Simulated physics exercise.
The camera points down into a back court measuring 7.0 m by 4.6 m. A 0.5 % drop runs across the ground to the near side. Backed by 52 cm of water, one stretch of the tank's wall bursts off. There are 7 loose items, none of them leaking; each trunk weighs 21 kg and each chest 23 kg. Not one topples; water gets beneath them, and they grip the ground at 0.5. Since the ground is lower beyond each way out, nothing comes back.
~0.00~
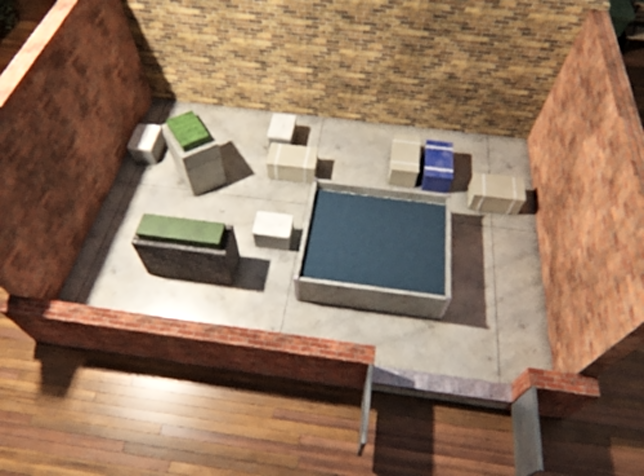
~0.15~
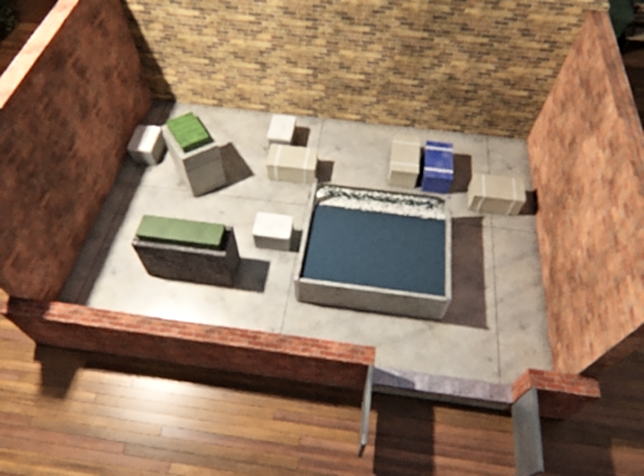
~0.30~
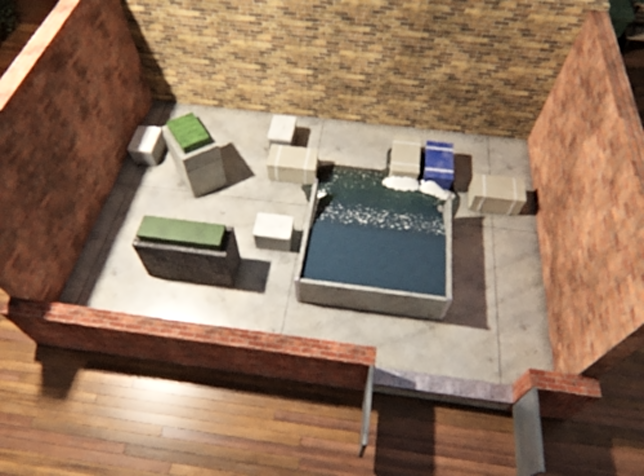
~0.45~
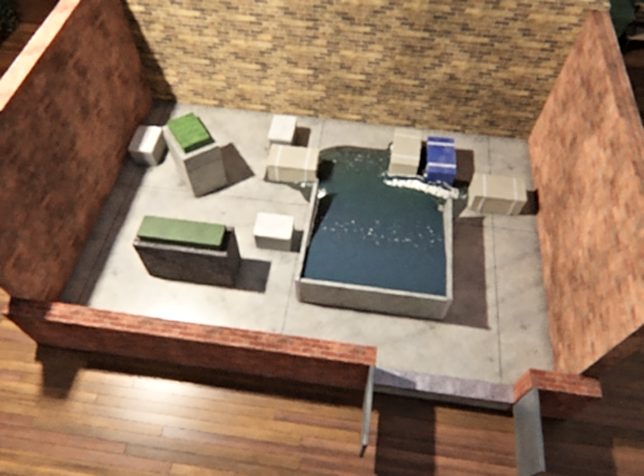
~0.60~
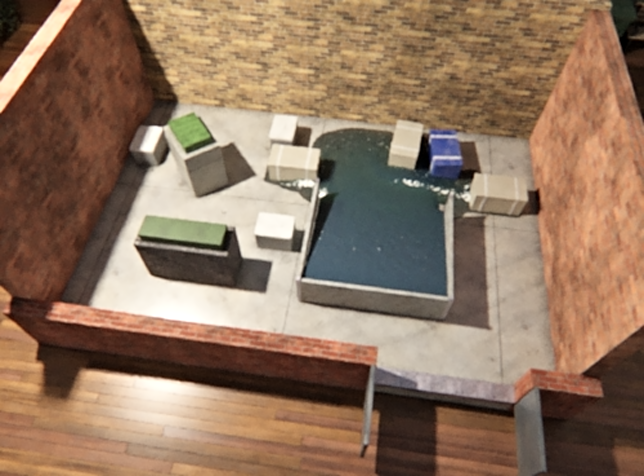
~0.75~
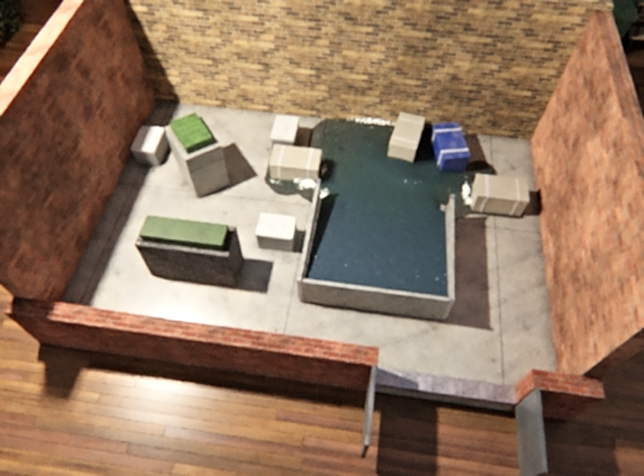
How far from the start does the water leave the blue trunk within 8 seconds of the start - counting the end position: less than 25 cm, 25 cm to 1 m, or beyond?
Displacement: Large.
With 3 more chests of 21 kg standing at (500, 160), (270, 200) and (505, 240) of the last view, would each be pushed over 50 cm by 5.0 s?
Order as asked - farther, not as far, farther.
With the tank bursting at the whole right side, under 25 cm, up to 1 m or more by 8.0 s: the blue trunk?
So, for the blue trunk: It is carried a long way.
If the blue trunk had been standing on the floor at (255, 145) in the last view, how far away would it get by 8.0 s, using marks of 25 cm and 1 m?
From that spot, it is pushed a bit.
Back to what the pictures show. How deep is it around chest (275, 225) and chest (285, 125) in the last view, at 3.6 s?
Around 1 cm and 7 cm.
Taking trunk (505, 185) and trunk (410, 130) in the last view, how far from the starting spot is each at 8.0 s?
350 cm, gone out.
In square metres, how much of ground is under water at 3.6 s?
Wet area: Approx. 23 m2.
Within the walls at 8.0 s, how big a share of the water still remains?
I'd say some 90 percent hasn't gone yet.
After 1.6 s the blue trunk is near (489, 128), 1.1 m from its start, aground; 0 of 7 are out; 1 afloat.
After 3.6 s the blue trunk is near (505, 225), 1.5 m from its start, afloat; 0 of 7 are out; 2 afloat.
After 5.6 s the blue trunk has gone out; 1 of 7 are out; 1 afloat.
After 8.0 s the blue trunk has gone out; 2 of 7 are out; 1 afloat.
